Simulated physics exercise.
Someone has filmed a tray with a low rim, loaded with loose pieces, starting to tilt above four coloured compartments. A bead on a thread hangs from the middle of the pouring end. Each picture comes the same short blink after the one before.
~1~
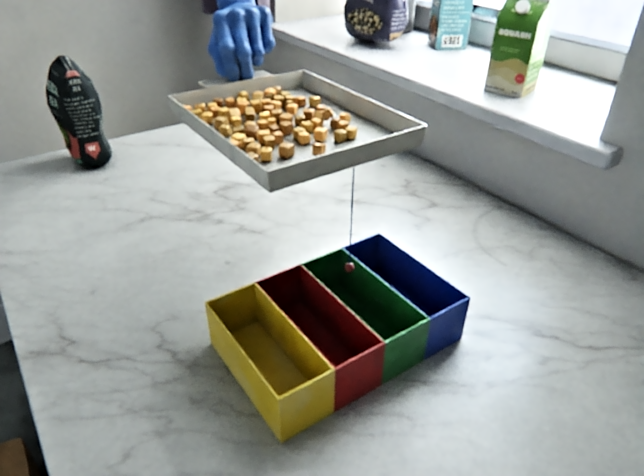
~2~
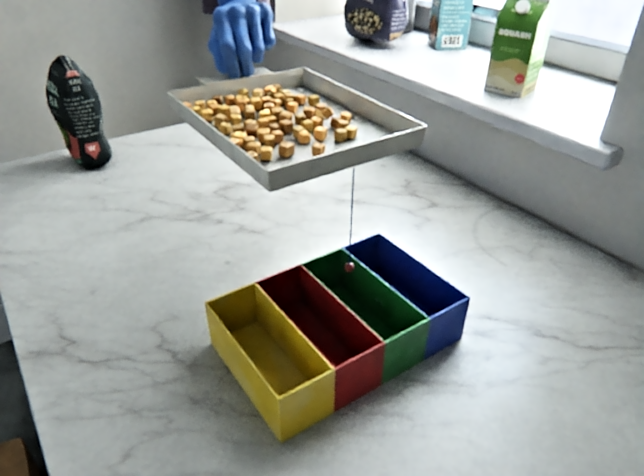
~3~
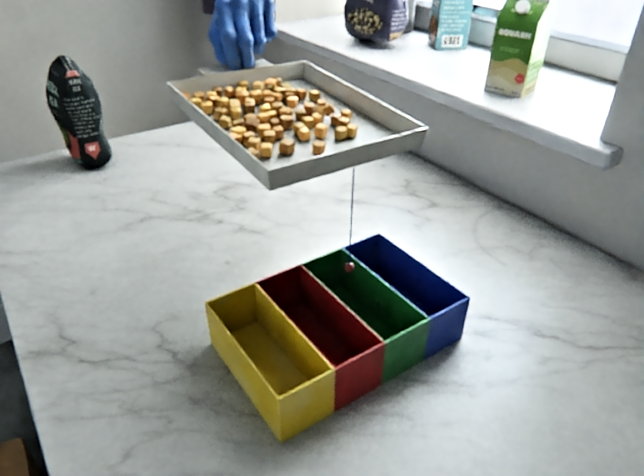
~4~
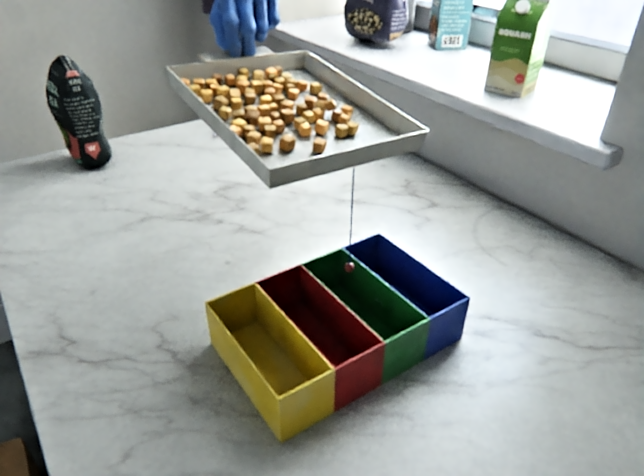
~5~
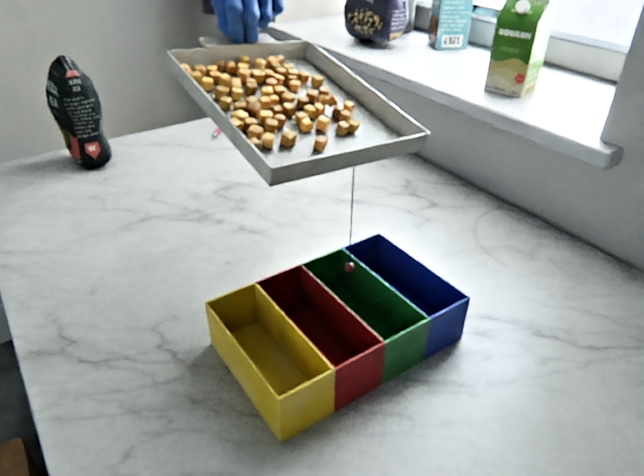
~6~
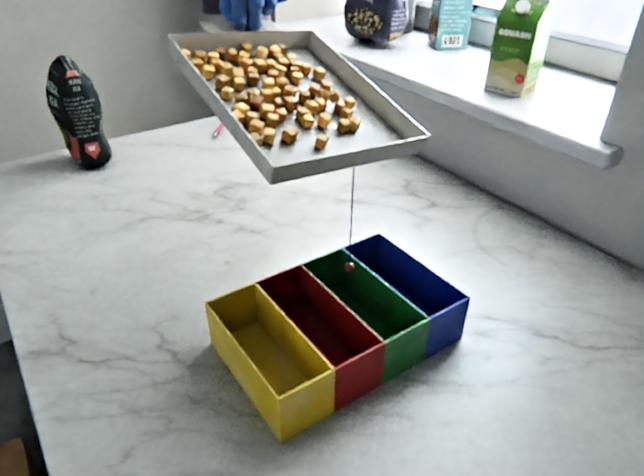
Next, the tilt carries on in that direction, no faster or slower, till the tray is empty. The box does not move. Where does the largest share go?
The blue cell gets the most.
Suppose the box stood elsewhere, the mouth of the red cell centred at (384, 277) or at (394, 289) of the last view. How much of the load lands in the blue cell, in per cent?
In turn 0 and 0 in a hundred.
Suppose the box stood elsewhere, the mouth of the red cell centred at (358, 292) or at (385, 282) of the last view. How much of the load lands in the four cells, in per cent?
First some 90, then 100 per cent.
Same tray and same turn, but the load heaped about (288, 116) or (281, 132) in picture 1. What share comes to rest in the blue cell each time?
About 40 and 30 per cent.
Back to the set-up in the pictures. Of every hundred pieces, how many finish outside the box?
Close to 30 per cent.
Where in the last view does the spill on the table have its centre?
Near (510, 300).
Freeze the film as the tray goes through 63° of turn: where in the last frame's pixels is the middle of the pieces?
Roughly at (371, 126).
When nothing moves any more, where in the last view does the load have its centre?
At about (423, 320).
Soon, tray tipped steeply; nearly all on the tray; a stray few falling or outside the box.
A while on, tray tipped past a quarter turn; most on the tray; a small part in the blue cell; a small part falling or outside the box.
Towards the end, tray tipped past a quarter turn; about two thirds in the blue cell; a small part in the green cell; about a quarter falling or outside the box.
Finally, tray tipped past a quarter turn; about two thirds in the blue cell; a small part in the green cell; none in the yellow cell; none in the red cell; about a quarter outside the box.
